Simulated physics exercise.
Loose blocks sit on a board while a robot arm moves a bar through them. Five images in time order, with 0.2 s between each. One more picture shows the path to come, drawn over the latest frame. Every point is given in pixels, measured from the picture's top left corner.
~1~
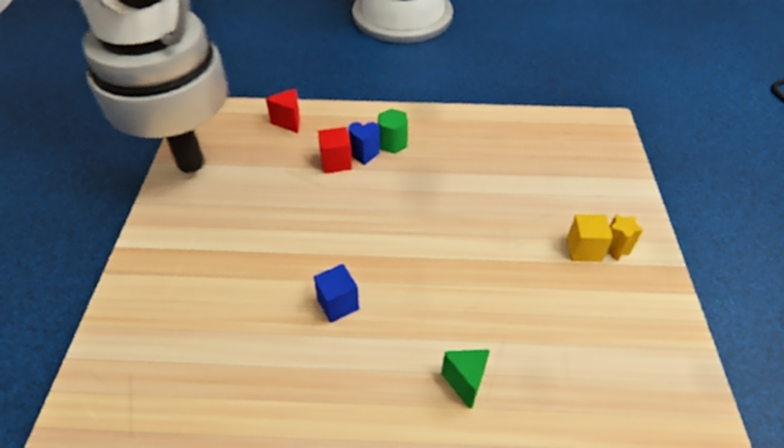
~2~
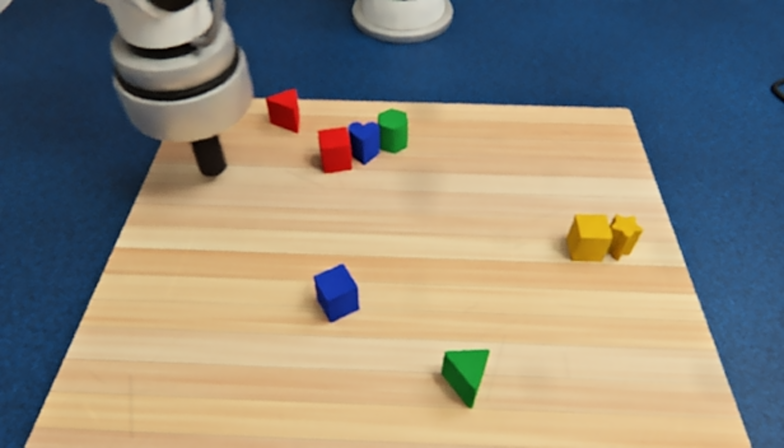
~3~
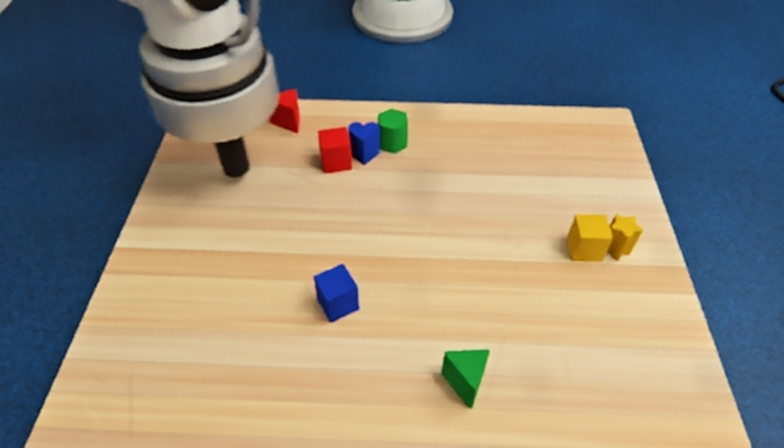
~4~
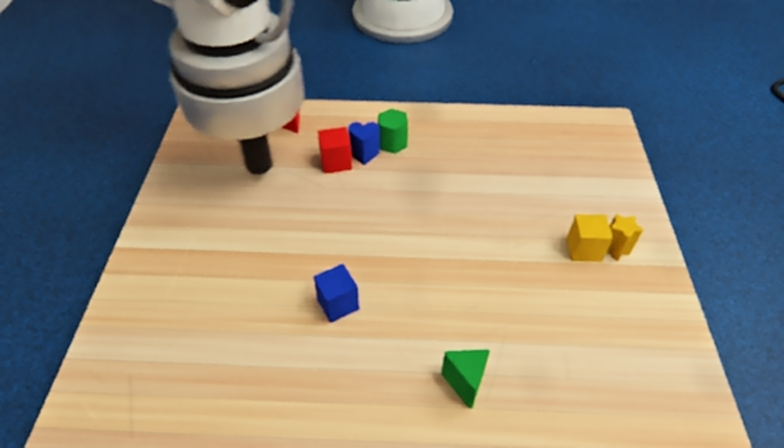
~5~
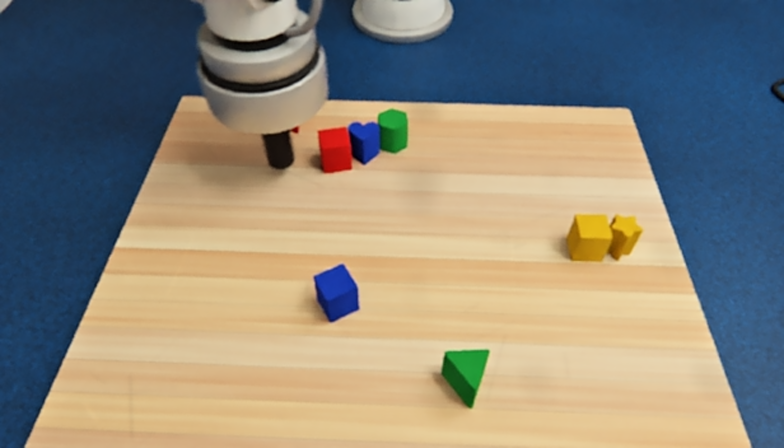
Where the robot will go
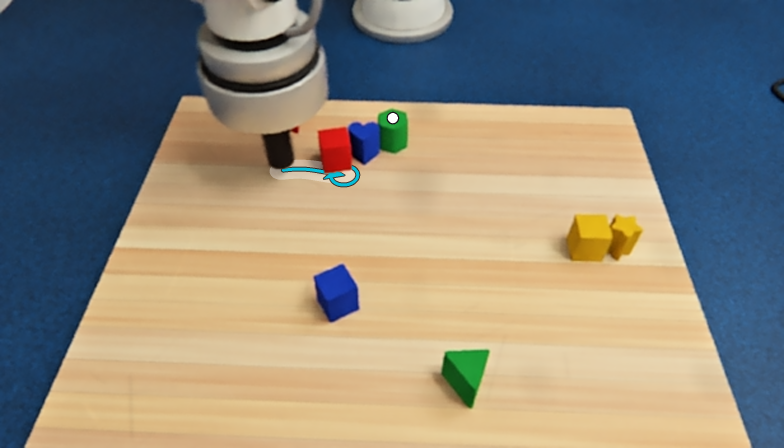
In this clip, a robot arm moves its dark bar a short way rightward across the upper left of a wooden board, passing in front of a red triangle and nearing a red block, while the colored blocks stay still.
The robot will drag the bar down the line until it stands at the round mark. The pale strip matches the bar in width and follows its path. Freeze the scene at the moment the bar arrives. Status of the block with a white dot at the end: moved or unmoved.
It is carried off its spot.
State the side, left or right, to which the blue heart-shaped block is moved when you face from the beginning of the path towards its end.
Sideways shift: Left.
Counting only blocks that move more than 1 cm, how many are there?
There will be three or more blocks that move more than 1 cm.
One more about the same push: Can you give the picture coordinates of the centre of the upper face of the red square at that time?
The spot you're after is about (363, 136) in the image.
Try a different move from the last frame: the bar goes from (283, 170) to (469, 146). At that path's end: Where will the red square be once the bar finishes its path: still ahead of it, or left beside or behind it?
In front, still.
Drawn move, from (283, 170) over (304, 169) and (324, 172) to (344, 175); the dot is on the green six-sided block.
On the path given first. Halfway along, bar at (314, 162); red square at (338, 137).
At the end, bar at (344, 167); red triangular piece still; red square at (363, 136), turned 45° anticlockwise; blue heart-shaped block at (379, 122), turned 15° anticlockwise; green six-sided block at (406, 111), turned 15° clockwise.
